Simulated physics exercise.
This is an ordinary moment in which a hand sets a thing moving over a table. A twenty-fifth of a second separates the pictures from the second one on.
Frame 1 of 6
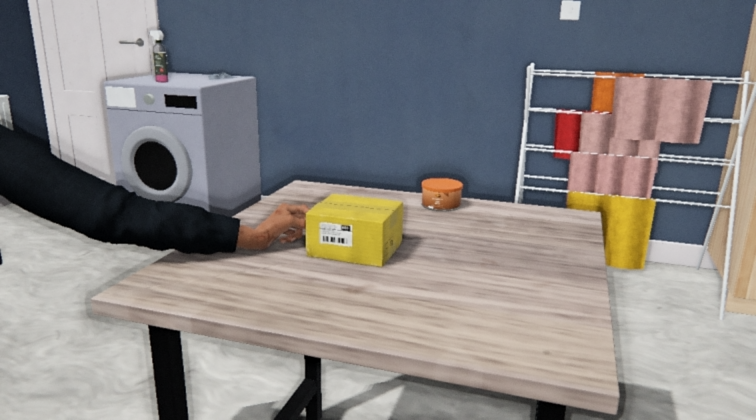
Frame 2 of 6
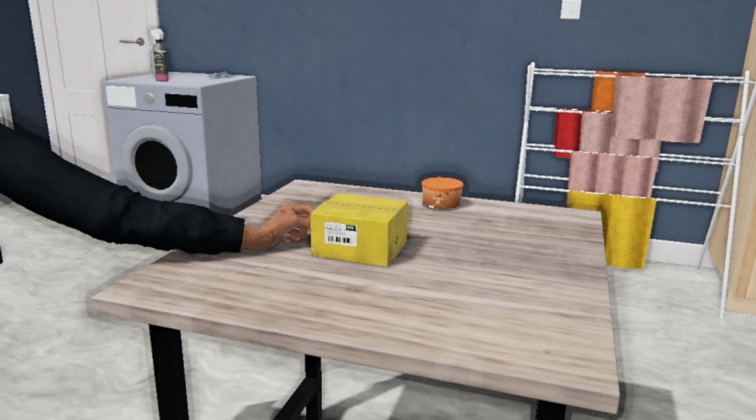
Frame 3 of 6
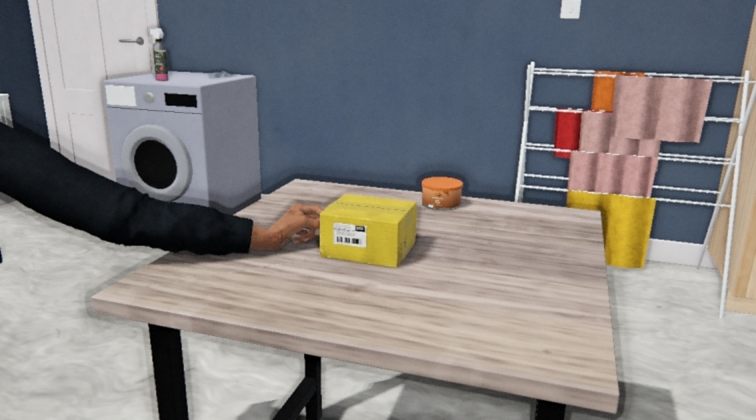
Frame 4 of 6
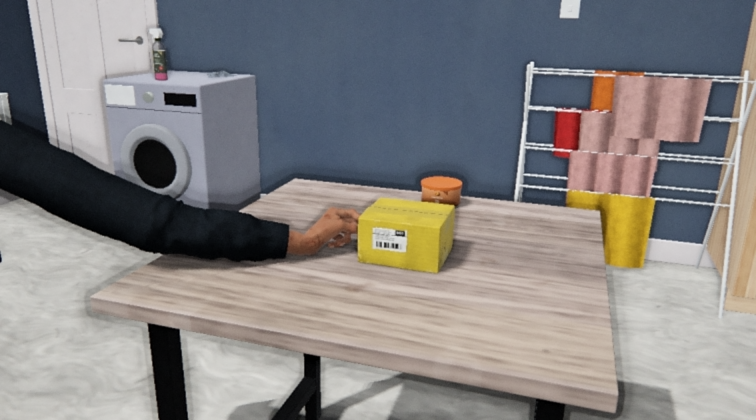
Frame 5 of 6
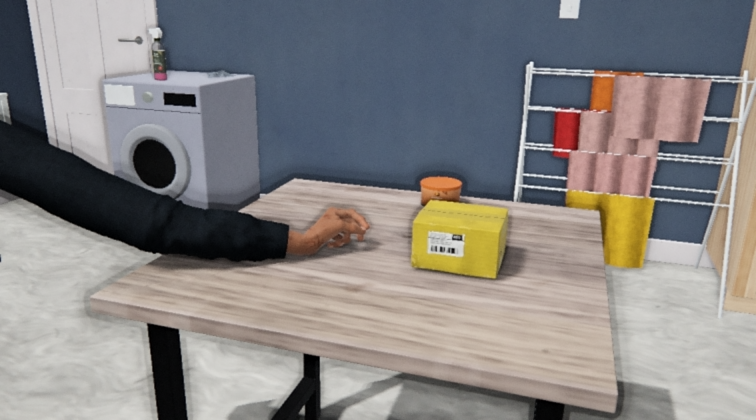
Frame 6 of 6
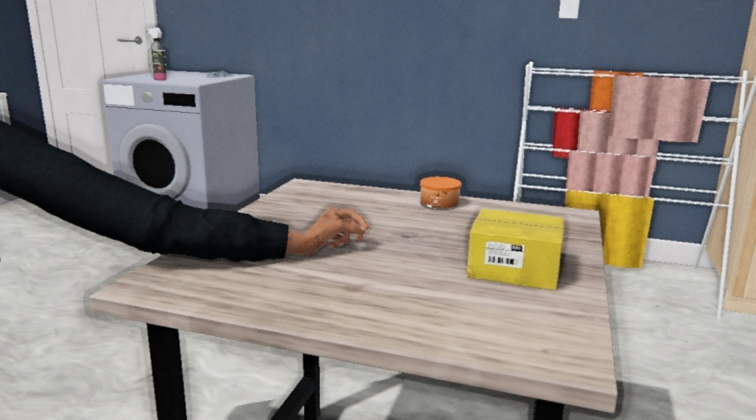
At the start, a hand in a dark sleeve touches the left side of a yellow box on a wooden table. The hand pushes the box to the right, slowly and then faster, passing in front of an orange container. The hand then stays behind as the box slides on toward the table's right side.
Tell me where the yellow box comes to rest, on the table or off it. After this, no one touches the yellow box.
It rests off the table.
Then, 0.10 s on from there, yellow box now off the table.
Then, 0.30 s on from there, things are still on the move.
Then, 0.50 s on from there, as before.
In the end, off the table, yellow box.
